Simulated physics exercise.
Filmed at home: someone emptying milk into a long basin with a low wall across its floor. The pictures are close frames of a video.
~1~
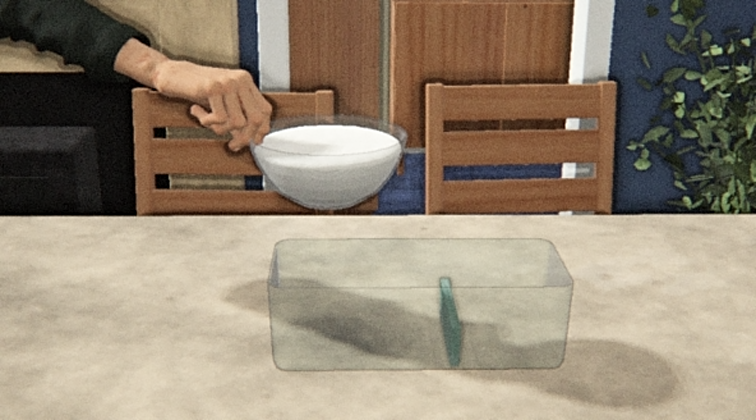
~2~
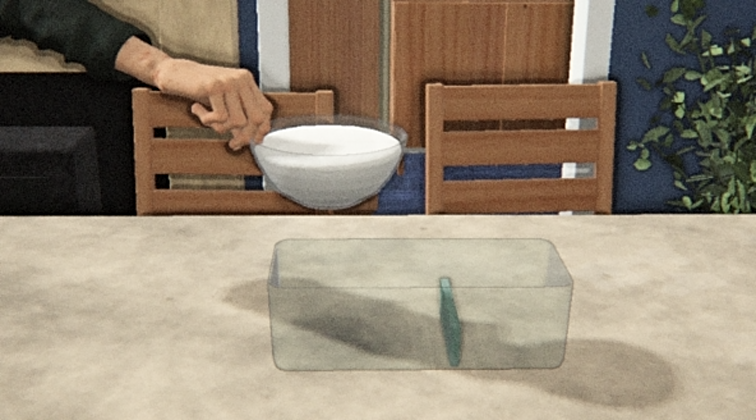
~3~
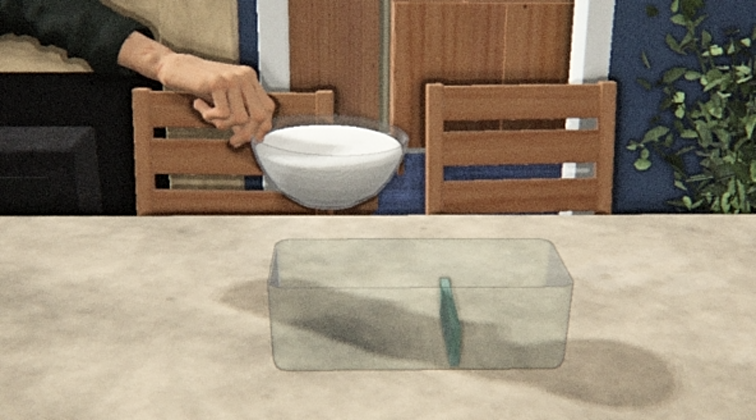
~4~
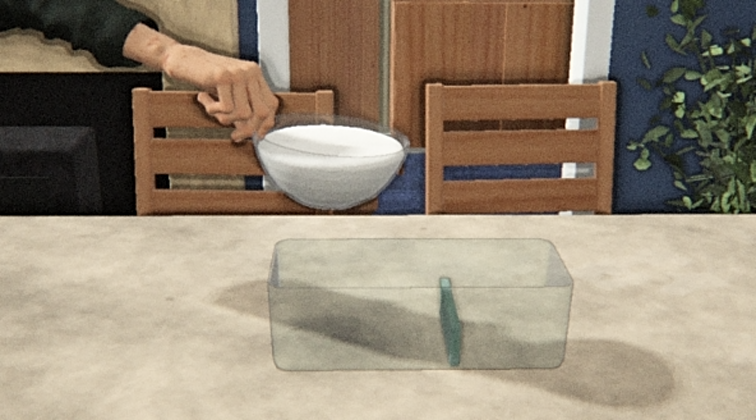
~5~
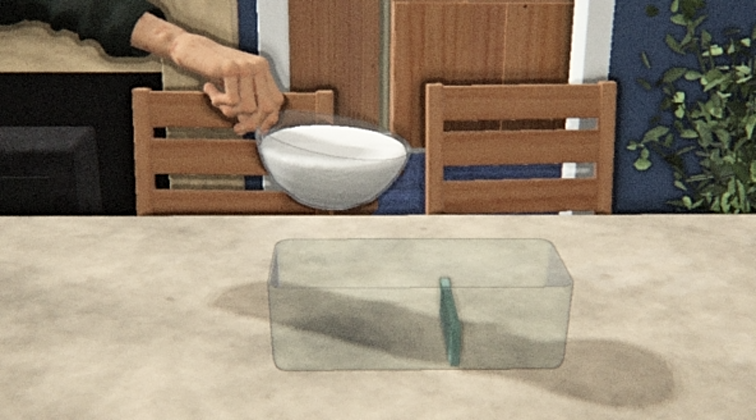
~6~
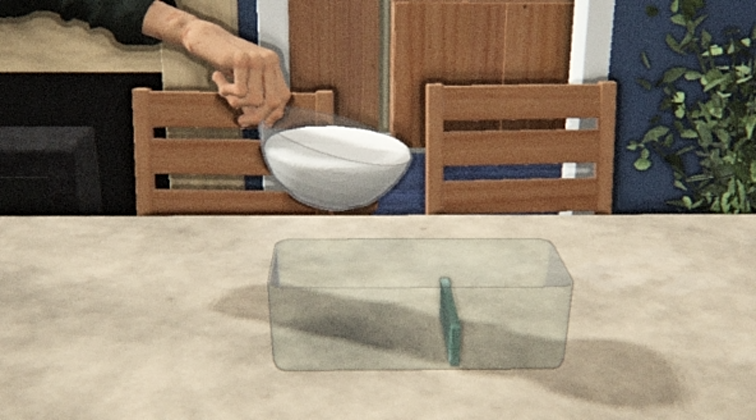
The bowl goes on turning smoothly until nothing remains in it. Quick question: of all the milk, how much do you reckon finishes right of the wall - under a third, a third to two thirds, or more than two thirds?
I reckon what ends right of the wall lands in the middle band of a third to two thirds.
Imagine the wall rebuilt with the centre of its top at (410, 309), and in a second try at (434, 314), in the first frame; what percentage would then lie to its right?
I'd expect near 75 percent the first time and near 60 percent the next.
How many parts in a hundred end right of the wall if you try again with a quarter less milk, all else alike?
Best guess: Around 30 %.
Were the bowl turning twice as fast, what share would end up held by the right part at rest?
About 25 per cent.
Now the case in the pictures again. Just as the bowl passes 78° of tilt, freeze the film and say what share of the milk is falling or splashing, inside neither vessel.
About 30 per cent.
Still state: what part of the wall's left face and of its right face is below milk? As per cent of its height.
It settles around 30 on the left side and around 50 on the right side.
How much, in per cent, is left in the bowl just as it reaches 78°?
I'd reckon near 25 percent is still held at that tilt.
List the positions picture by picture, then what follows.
In the first frame, it leans 0°; its right rim is at (406, 136); the milk meets the walls at (255, 143) and (402, 143); the long basin's rim runs from (272, 264) to (562, 263); the wall's top is at (450, 303).
In the second frame, it leans 1°; its right rim is at (406, 137); the milk meets the walls at (255, 143) and (402, 144).
In the third frame, it leans 3°; its right rim is at (407, 139); the milk meets the walls at (256, 141) and (402, 145).
In the fourth frame, it leans 6°; its right rim is at (408, 144); the milk meets the walls at (258, 140) and (404, 146).
In the fifth frame, it leans 10°; its right rim is at (410, 150); the milk meets the walls at (262, 140) and (406, 148).
In the sixth frame, it leans 16°; its right rim is at (411, 157); the milk meets the walls at (265, 141) and (411, 153); 1 per cent is over the edge.
A moment on, the tilt is 78° and 23 per cent is still to pour, 11 is left of the wall and 36 right of it.
Next, the tilt is 115° and 0 per cent is still to pour, 50 is left of the wall and 46 right of it.
Then the tilt is 121° and 0 per cent is still to pour, 50 is left of the wall and 46 right of it.
Later the tilt is 121° and 0 per cent is still to pour, 50 is left of the wall and 46 right of it.
At rest 50 per cent lies left of the wall, 46 right of it and 4 outside.
